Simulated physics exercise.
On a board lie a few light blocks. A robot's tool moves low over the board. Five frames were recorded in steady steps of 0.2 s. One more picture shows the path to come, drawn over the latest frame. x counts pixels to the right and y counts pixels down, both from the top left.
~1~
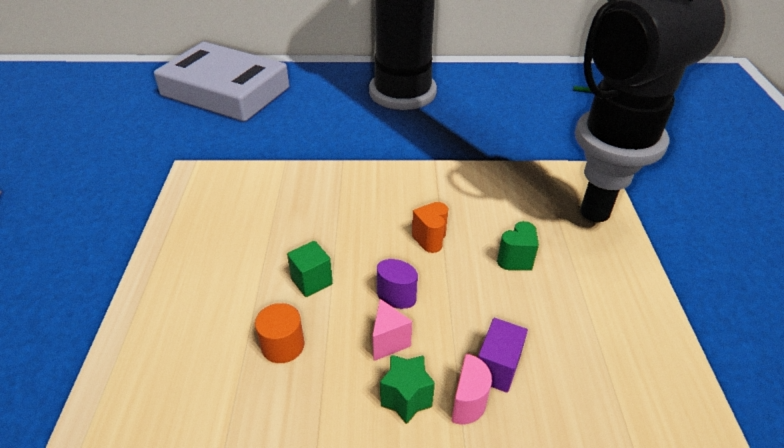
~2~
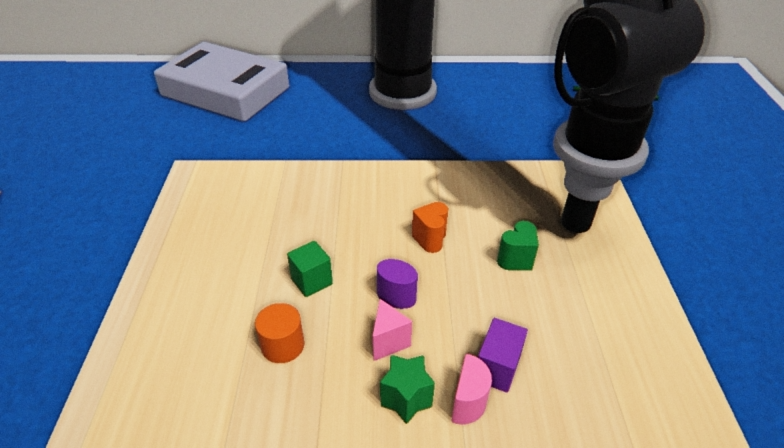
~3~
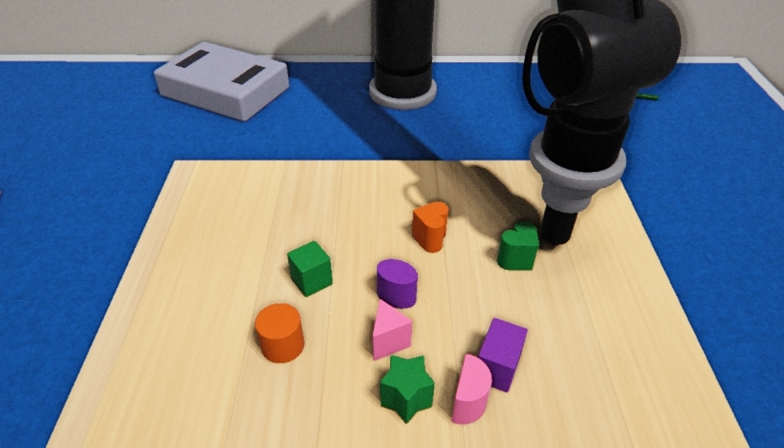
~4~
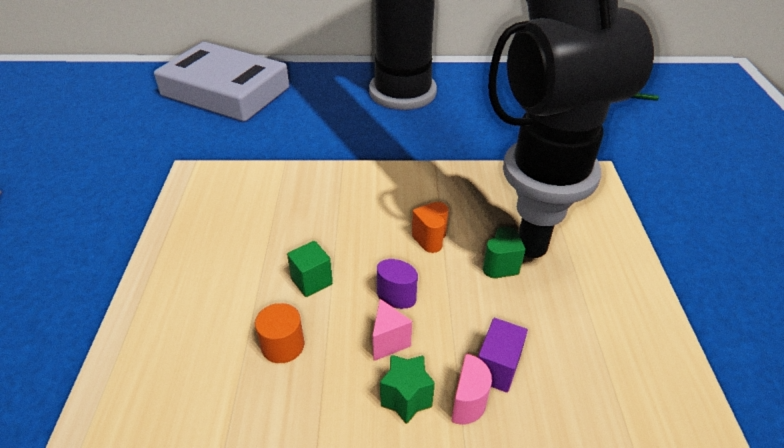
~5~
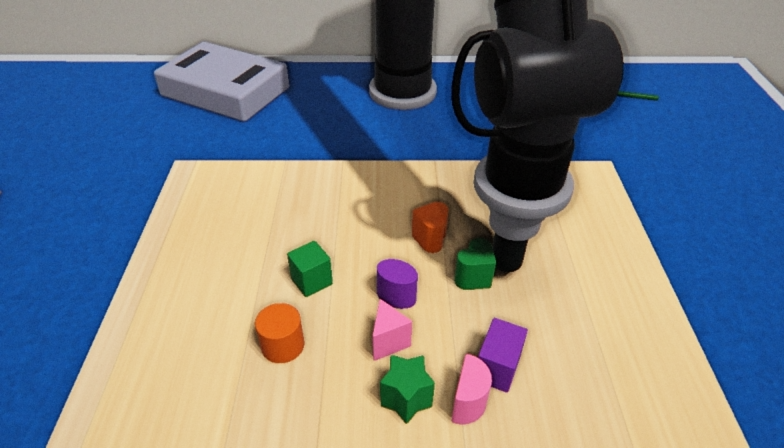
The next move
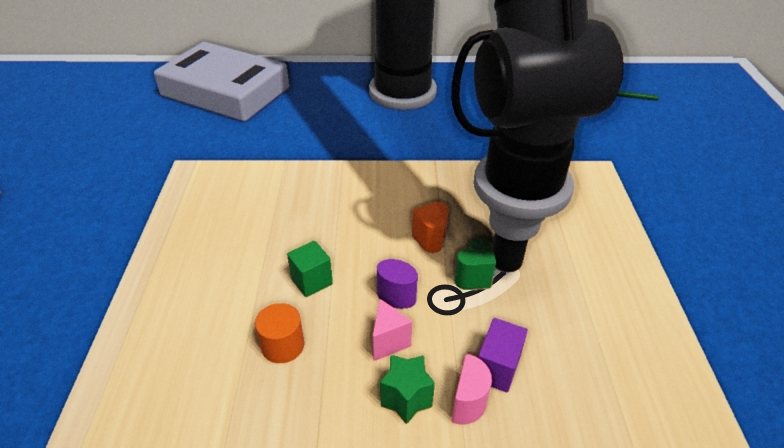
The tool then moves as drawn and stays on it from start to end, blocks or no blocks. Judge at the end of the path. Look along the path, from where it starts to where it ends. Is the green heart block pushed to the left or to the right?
Facing from start to end, it shifts right.
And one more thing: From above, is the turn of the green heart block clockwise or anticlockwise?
My prediction: CW.
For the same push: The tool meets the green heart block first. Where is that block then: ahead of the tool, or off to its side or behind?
Before the tool.
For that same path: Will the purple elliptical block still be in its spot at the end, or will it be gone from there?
The answer is that it is displaced.
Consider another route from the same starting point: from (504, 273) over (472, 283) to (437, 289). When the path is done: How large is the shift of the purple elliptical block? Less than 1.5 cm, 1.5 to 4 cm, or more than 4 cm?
Shift: 1.5 to 4 cm.
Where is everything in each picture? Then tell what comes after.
The first picture shows tip of the tool (595, 214), middles of tops, purple elliptical block (397, 271), green heart block (522, 234), purple oblong block (504, 342).
The second picture shows tool (576, 224), nothing pushed.
The third picture shows tool (555, 236), nothing pushed.
The fourth picture shows tool (532, 248), green heart block (506, 241).
The fifth picture shows tool (506, 262), purple elliptical block (397, 271), green heart block (478, 252), purple oblong block (504, 342).
The line goes from (504, 273) through (479, 290) to (446, 300).
The first path, step by step. Halfway along, tool (481, 279); green heart block (450, 262), turned 20° clockwise.
At the end, tool (447, 289); purple elliptical block (379, 272), turned 15° anticlockwise; green heart block (418, 263), turned 35° clockwise; purple oblong block unmoved.
